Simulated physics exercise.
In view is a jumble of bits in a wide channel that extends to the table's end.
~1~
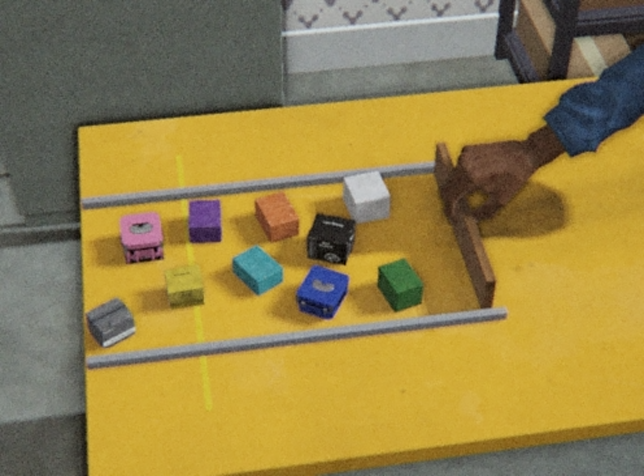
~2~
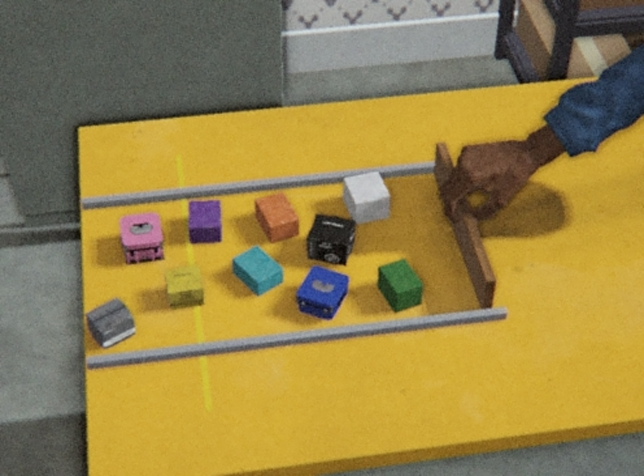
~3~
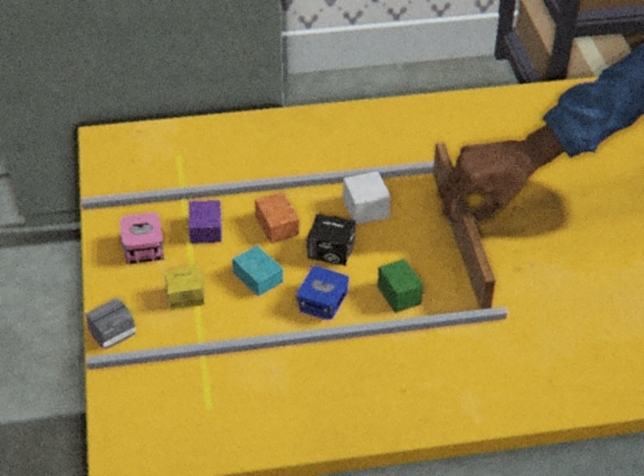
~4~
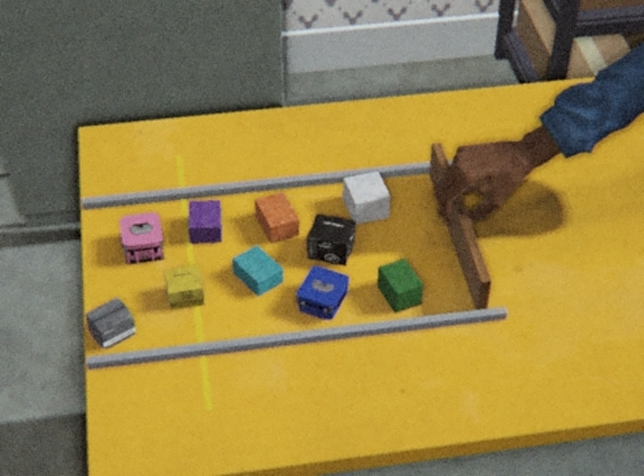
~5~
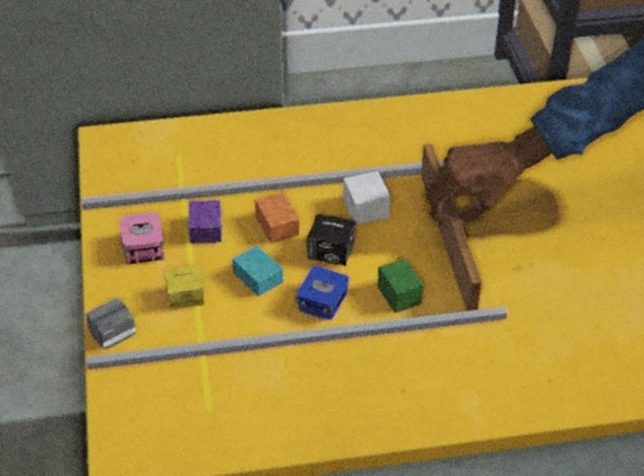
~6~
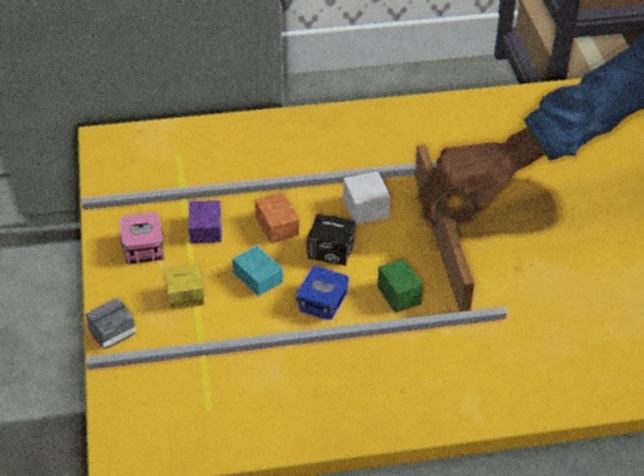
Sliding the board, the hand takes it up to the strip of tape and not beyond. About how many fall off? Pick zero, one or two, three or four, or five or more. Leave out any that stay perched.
One or two fall off.
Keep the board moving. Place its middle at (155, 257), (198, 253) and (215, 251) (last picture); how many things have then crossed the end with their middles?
The numbers past the end are 4, 1 and 0.
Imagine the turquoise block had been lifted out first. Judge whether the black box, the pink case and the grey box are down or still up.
Black box still up, pink case down, grey box still up.
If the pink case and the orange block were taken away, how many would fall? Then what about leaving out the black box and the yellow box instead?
The number is 0 for the first case and 1 for the second.
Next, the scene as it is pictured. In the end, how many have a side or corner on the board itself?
Contact count: 3.
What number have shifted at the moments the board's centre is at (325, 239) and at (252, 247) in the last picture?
The counts are 5 and 9.
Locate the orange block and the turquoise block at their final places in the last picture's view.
The orange block finishes at (134, 232); the turquoise block finishes at (137, 290).
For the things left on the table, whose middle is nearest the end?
Grey box.
A little later, none off yet; grey box at rest near (111, 324); pink case at rest near (142, 238); yellow box at rest near (185, 288).
When it is over, the number that fall off is one or two; down, pink case.
